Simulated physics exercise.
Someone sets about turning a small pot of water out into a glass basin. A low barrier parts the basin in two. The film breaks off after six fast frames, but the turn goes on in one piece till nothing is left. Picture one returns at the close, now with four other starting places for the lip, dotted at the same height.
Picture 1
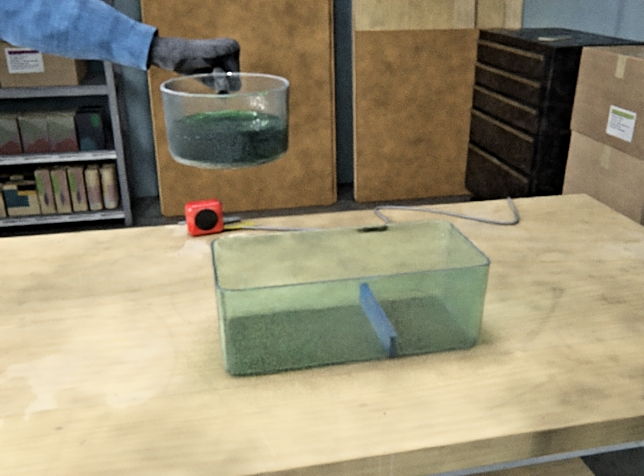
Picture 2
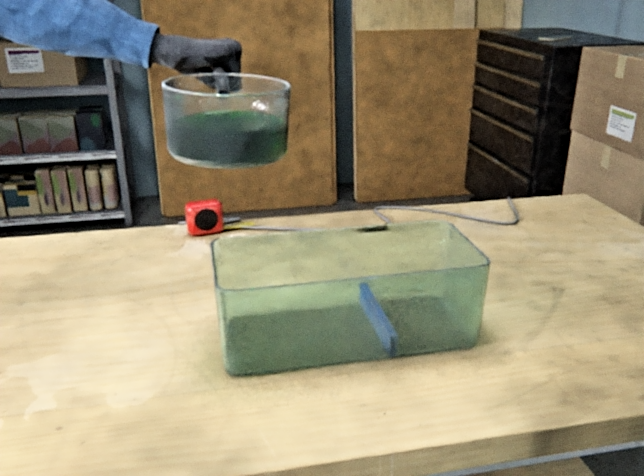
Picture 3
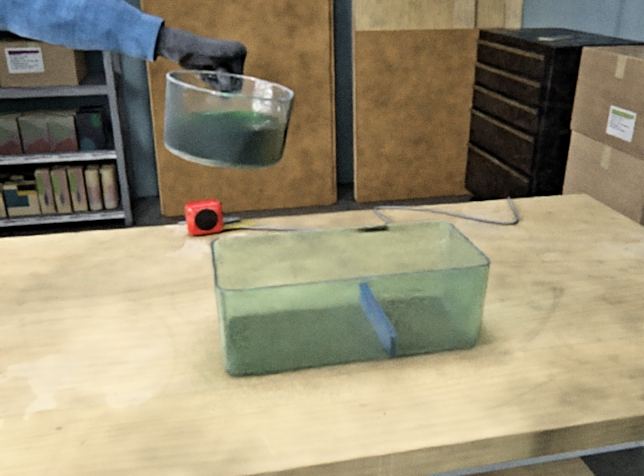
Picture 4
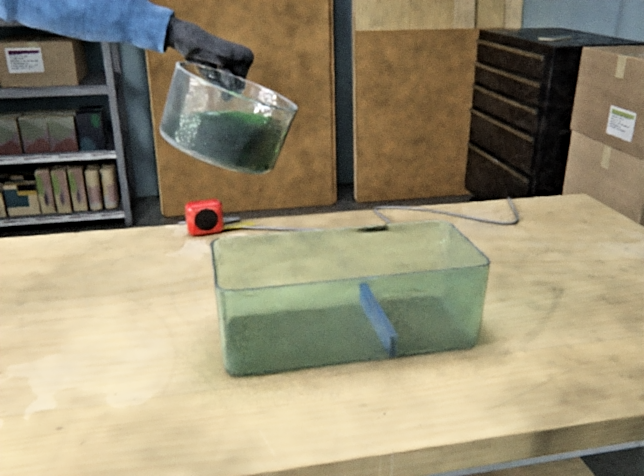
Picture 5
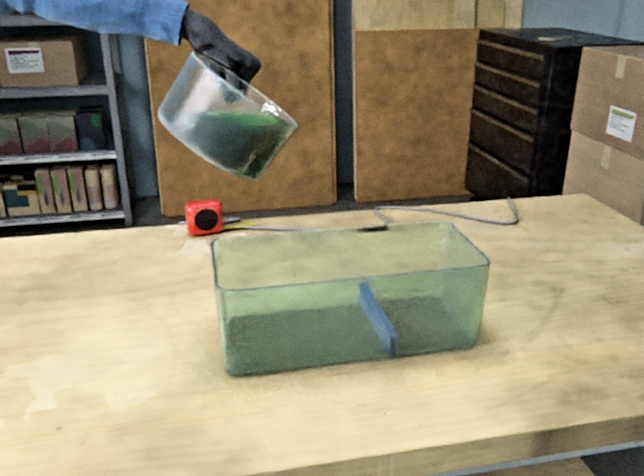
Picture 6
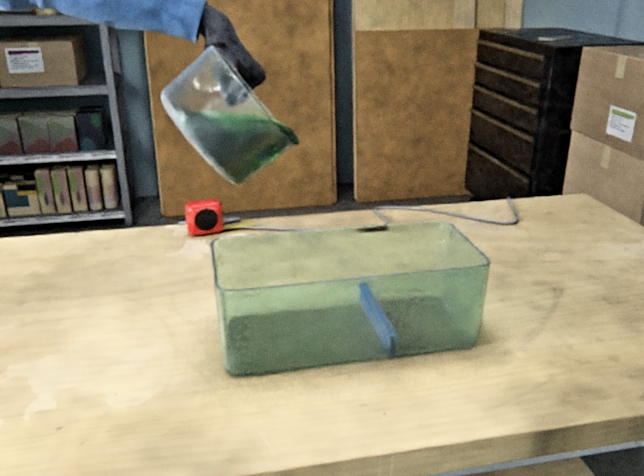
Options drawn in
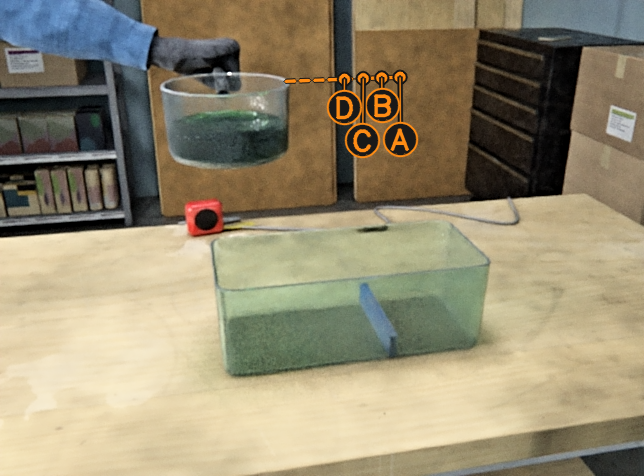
A gloved hand held a clear pot of dark green water above a divided glass basin on a wooden table, then tilted it steadily to the right until the water just reached over the lip.
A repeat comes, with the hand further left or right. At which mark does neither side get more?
Best: D.
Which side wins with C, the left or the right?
More ends on the right.
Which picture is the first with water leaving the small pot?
Picture 6.
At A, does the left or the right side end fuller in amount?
The right one.
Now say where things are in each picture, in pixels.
Upright, lip at (286, 81); basin from (224, 374) to (477, 343); top of the wall at (377, 307); nothing has left yet.
Tipped about 3°, lip at (287, 84); nothing has left yet.
Tipped about 10°, lip at (291, 92); nothing has left yet.
Tipped about 22°, lip at (295, 105); nothing has left yet.
Tipped about 36°, lip at (295, 122); nothing has left yet.
Tipped about 52°, lip at (291, 140); water is over the lip, down to (295, 141).
On the marked copy, A at (400, 77); B at (381, 77); C at (363, 78); D at (344, 79).
With A, about 19 % ends left of the wall and 77 % right of it; 4 % is lost outside.
With B, about 17 % ends left of the wall and 80 % right of it; 3 % is lost outside.
With C, about 19 % ends left of the wall and 79 % right of it.
With D, about 50 % ends left of the wall and 49 % right of it.
